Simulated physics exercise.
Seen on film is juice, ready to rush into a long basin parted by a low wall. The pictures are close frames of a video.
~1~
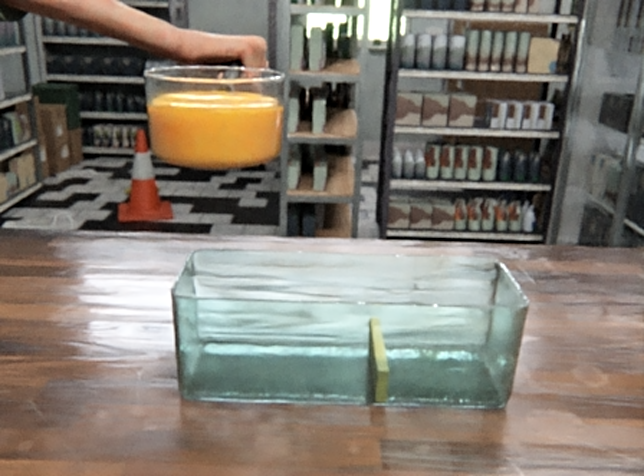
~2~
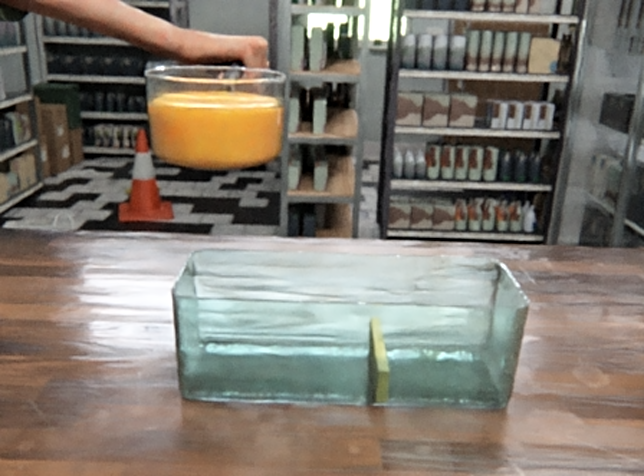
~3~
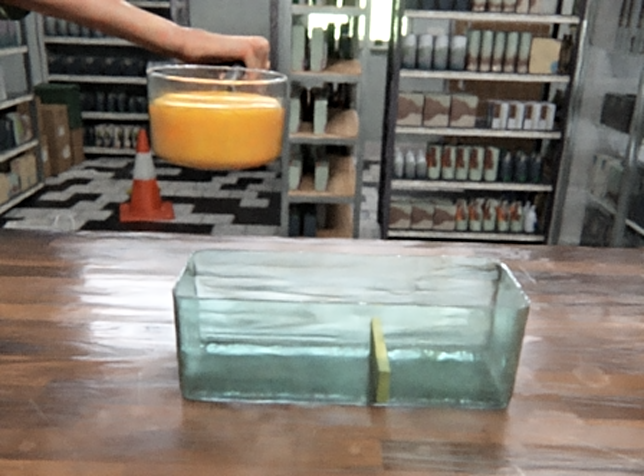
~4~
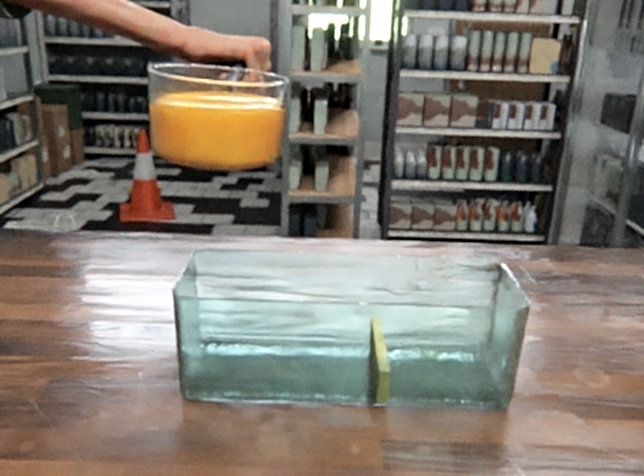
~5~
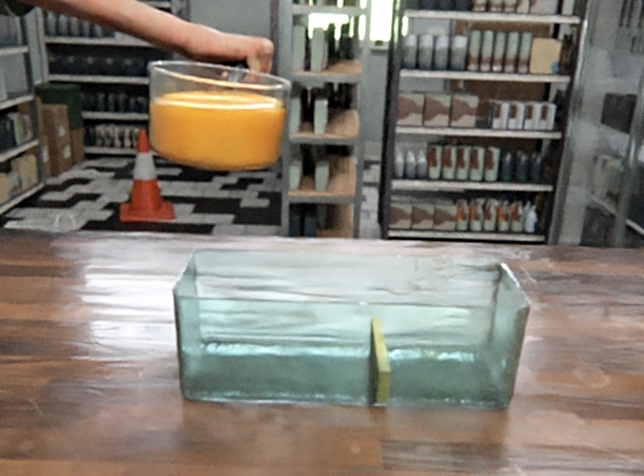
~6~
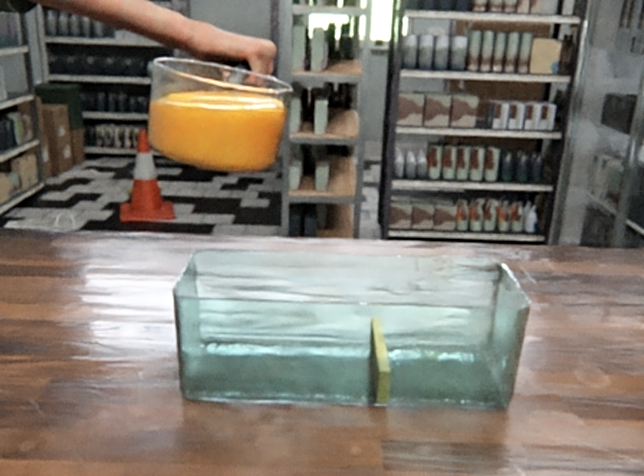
A hand slowly tilts a clear bowl of orange juice above a long glass basin.
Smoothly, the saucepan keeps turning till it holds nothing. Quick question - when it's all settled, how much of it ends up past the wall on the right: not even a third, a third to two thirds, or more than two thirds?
I'd say not even a third.
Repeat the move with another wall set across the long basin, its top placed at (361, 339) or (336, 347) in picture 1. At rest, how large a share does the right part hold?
30 %, then 60 %.
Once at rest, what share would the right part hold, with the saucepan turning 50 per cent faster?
Something like 5 percent.
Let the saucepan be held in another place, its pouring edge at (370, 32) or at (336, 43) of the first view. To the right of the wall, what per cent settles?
First place gives some 90 %, second place some 70 %.
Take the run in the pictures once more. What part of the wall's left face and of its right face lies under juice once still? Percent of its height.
Close to 60 for the left and 10 for the right.
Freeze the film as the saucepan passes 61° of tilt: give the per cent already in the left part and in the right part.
Left 5 %, right 0 %.
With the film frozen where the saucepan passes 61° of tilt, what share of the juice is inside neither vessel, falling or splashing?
Roughly 20 percent.
A moment on, the saucepan is tipped part way and 75 per cent is still to pour, 4 is left of the wall and 0 right of it.
Next, the saucepan is tipped on its side and 16 per cent is still to pour, 63 is left of the wall and 5 right of it.
Then the saucepan is tipped right over and 0 per cent is still to pour, 90 is left of the wall and 7 right of it.
Later the saucepan is tipped right over and 0 per cent is still to pour, 91 is left of the wall and 8 right of it.
Finally, 91 per cent lies left of the wall, 8 right of it and 1 outside.
